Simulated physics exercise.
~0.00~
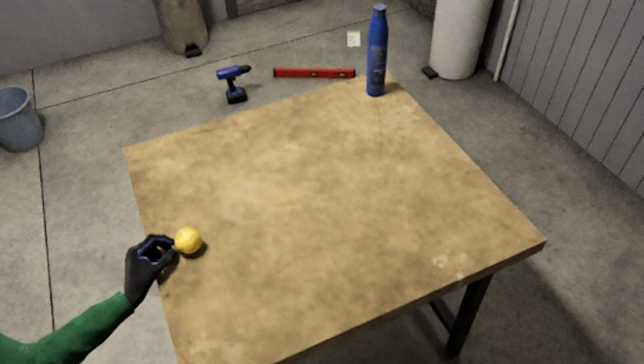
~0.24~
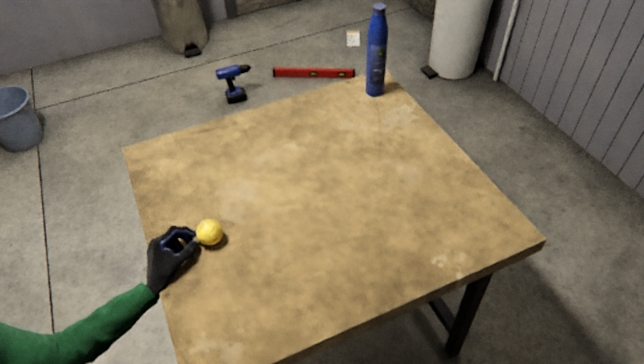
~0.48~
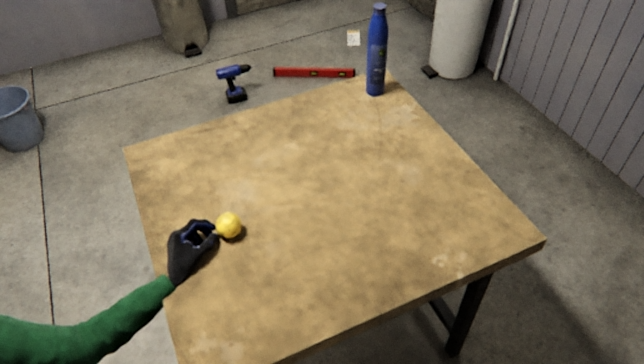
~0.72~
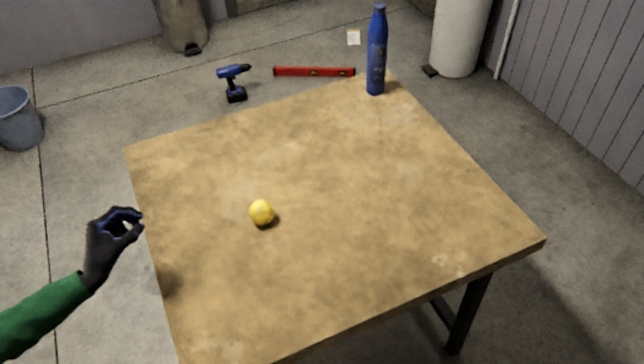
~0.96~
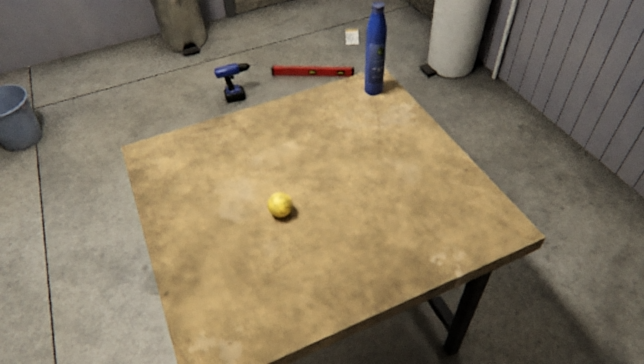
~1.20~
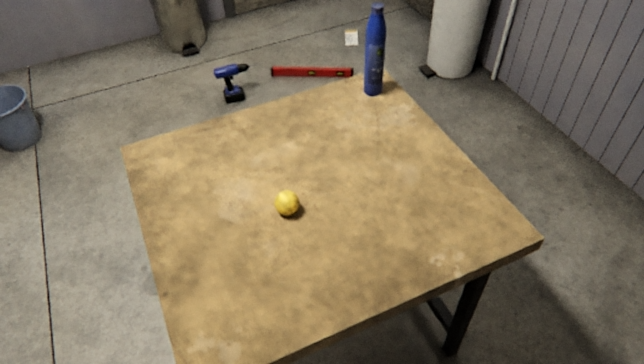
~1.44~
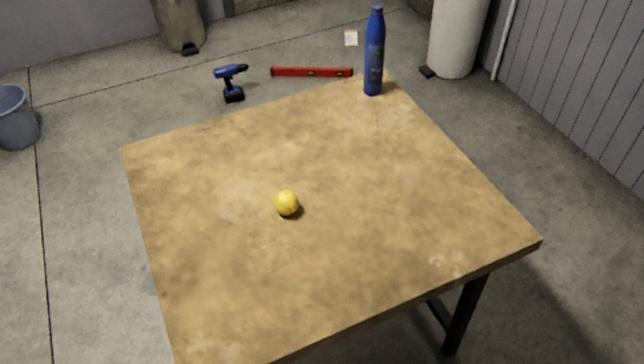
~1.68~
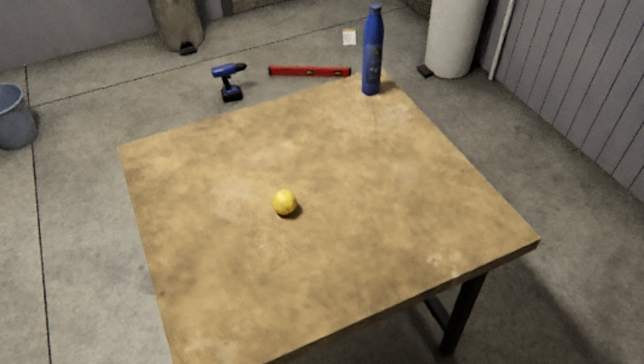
The footage shows a gloved hand in a green sleeve pushing a yellow ball rightward across a wooden table, then letting go and withdrawing. The ball rolls a little farther, slows and comes to rest on the tabletop, while a blue bottle stays put at the far corner.
